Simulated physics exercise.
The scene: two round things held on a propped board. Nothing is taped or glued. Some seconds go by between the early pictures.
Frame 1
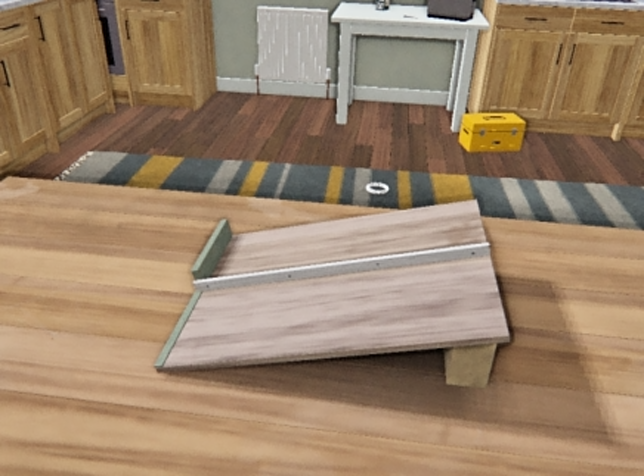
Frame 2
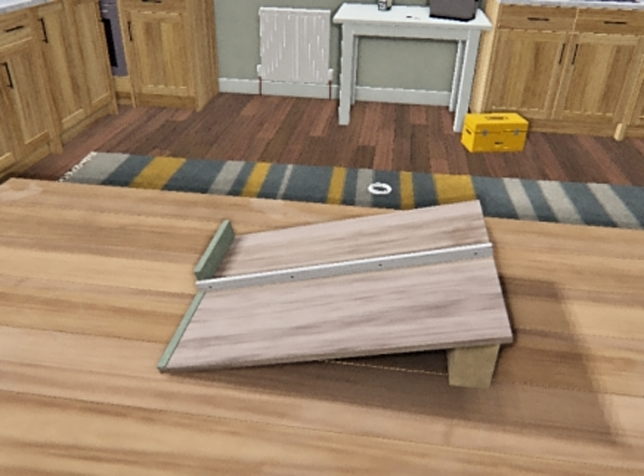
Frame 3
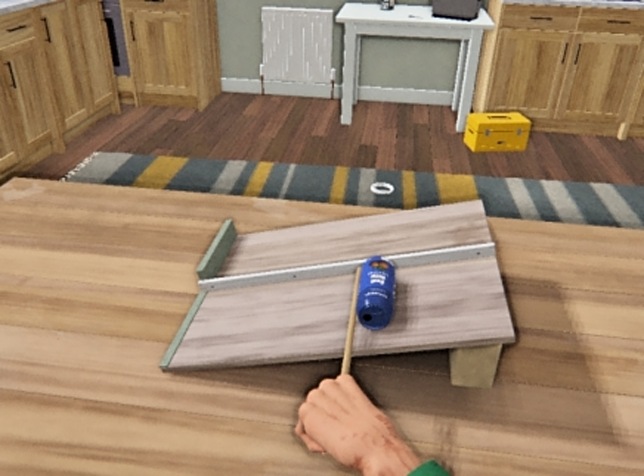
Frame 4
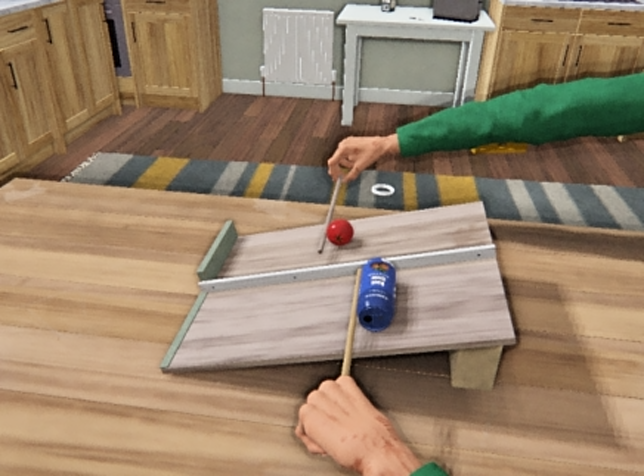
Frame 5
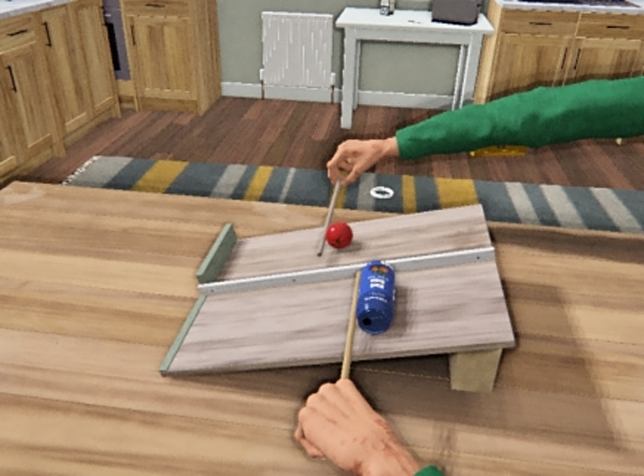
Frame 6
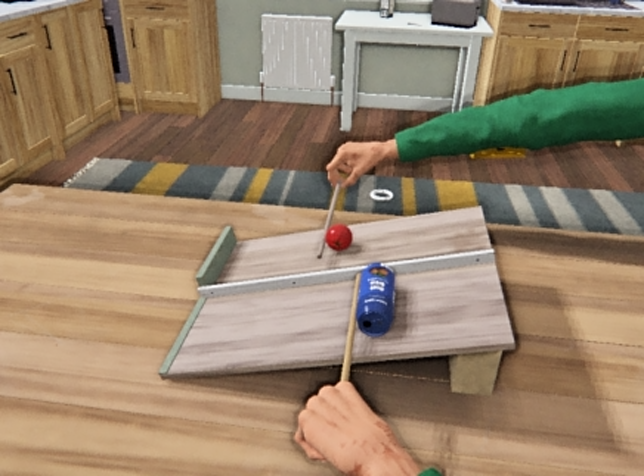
We see a bare propped board on a wooden table, then a hand holding a stick against a blue can on it; another hand appears with a stick beside a red tomato, and both objects stay nearly still.
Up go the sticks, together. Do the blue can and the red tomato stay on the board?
In order: The blue can is not caught; the red tomato does not get away.
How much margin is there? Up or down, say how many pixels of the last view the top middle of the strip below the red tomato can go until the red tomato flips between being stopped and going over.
12 pixels down.
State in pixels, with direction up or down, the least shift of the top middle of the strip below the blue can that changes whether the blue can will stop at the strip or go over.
About 8 pixels, up.
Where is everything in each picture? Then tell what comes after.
In the first frame, board (332, 267).
In the second frame, board (335, 267).
In the third frame, blue can (377, 291); board (337, 267).
In the fourth frame, held back by the sticks; red tomato (340, 233); board (338, 268).
In the fifth frame, held back by the sticks; blue can (377, 295); board (337, 271).
In the sixth frame, held back by the sticks; blue can (377, 297); red tomato (339, 238); board (337, 273).
Then, 0.48 s past the last view, blue can rolling on the board near (275, 310); red tomato rolling on the board near (253, 251).
Then, 0.94 s past the last view, blue can off the board near (40, 313); red tomato resting against the strip near (233, 254).
Then, 1.34 s past the last view, blue can off the board; red tomato resting against the strip near (233, 254).
Finally, the blue can rolls off the board; the red tomato stops on the board, near (233, 254).
